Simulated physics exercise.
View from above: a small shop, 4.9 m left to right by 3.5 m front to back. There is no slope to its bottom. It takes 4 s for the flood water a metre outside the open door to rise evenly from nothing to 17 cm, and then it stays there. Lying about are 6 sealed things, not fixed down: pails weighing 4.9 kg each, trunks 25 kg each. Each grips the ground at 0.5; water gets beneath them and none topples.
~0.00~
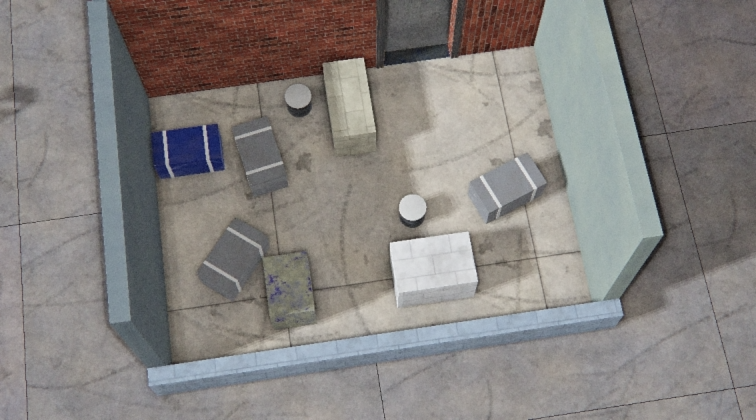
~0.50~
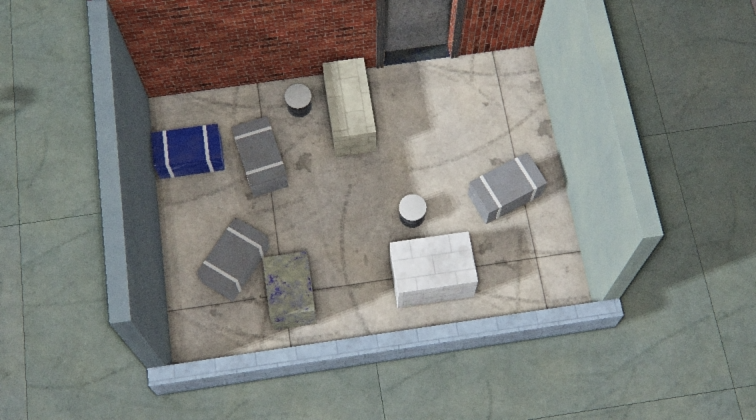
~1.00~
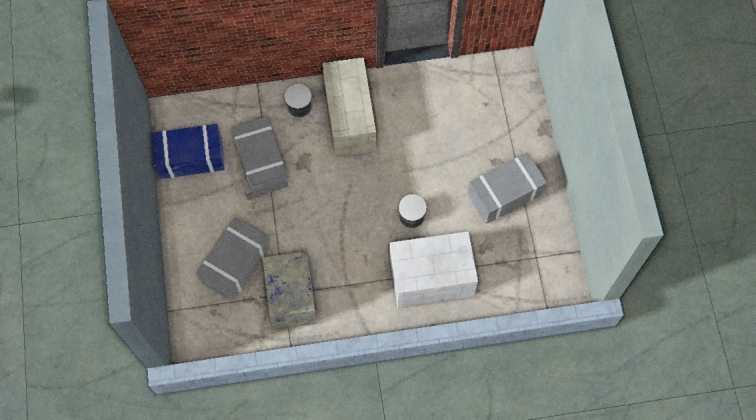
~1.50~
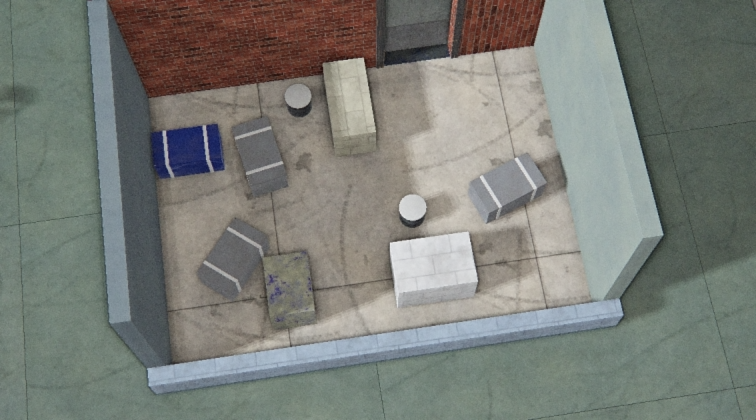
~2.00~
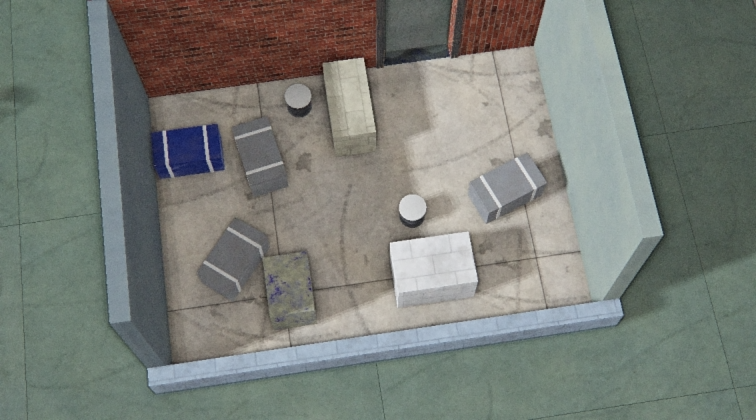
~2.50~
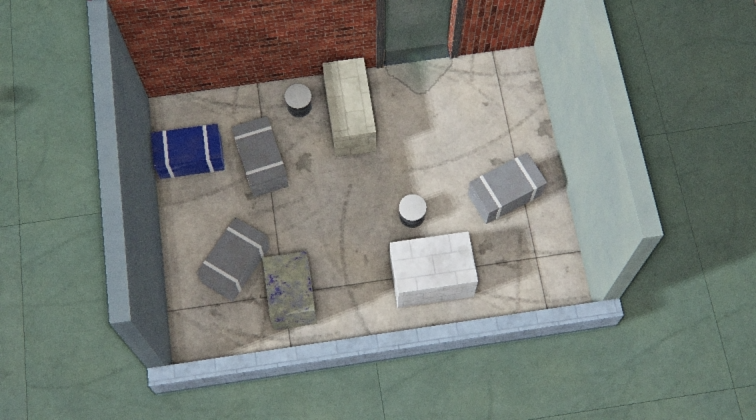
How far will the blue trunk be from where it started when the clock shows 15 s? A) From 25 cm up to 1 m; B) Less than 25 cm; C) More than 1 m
Answer: B.
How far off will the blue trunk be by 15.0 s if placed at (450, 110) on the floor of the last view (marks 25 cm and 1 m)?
It goes a long way.
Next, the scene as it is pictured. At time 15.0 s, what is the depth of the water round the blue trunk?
Roughly 6 cm deep.
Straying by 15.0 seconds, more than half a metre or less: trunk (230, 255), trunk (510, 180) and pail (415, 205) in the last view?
Well, in sequence it's smaller, farther, farther.
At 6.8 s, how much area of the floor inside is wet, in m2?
At that time the wet patch spans about 9.0 m2.
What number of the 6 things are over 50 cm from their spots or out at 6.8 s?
By my tally, 1.
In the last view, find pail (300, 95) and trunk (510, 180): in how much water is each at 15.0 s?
Depth approx. 3 cm / 7 cm.
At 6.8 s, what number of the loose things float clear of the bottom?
At that moment it comes to 0.
After 3.5 s the blue trunk is near (186, 145), 0.0 m from its start, aground; 0 afloat.
After 6.8 s the blue trunk is near (186, 145), 0.0 m from its start, aground; 0 afloat.
After 11.0 s the blue trunk is near (186, 145), 0.0 m from its start, aground; 2 afloat.
After 15.0 s the blue trunk is near (186, 141), 0.0 m from its start, aground; 3 afloat.
